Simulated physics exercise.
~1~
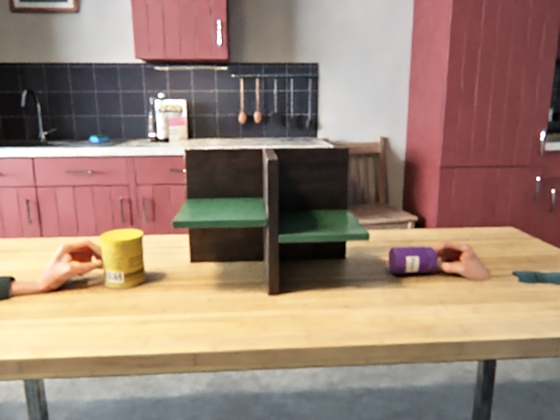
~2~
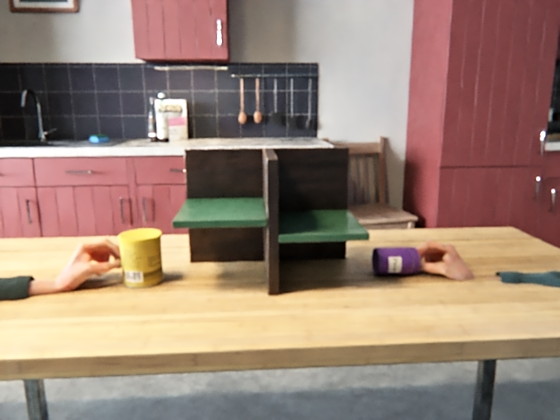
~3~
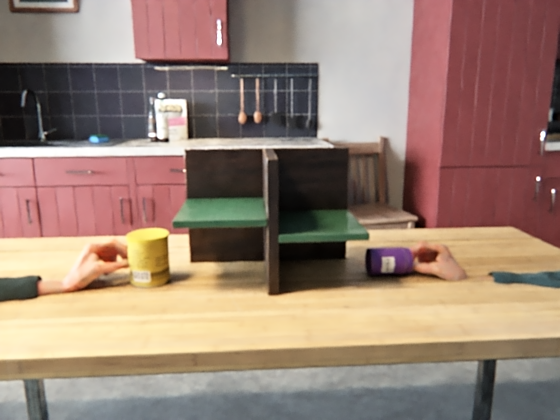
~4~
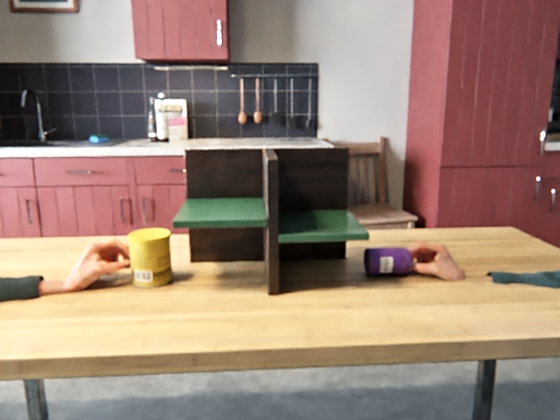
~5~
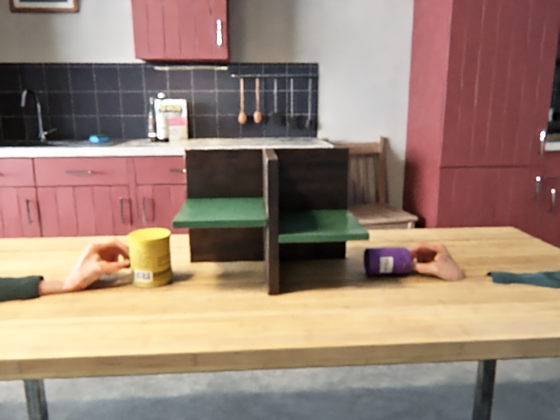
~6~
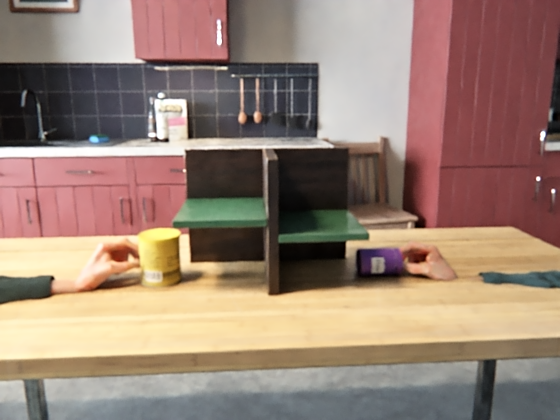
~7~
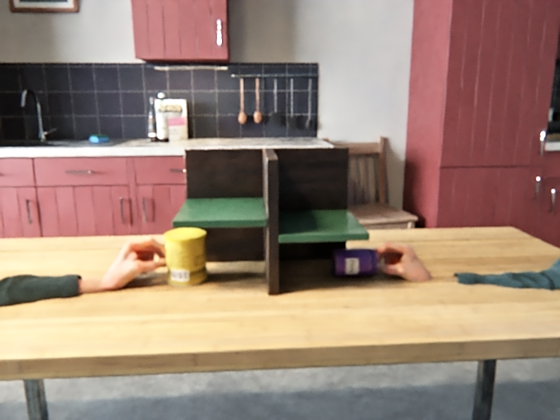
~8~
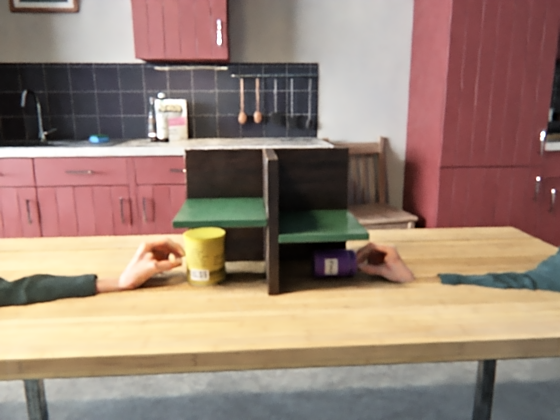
At first, a hand at left holds an upright yellow tin and a hand at right holds a purple jar lying on its side, with a dark stand bearing two green shelves between them on a wooden kitchen table. The hands slide the tin right and the jar left, toward the stand. Both pause short of it for a moment. Then the hands push inward again, bringing each object up to the opening beneath its shelf. Finally, the yellow tin slides in under the left shelf and the purple jar goes under the lower right one, the hands still beside them.
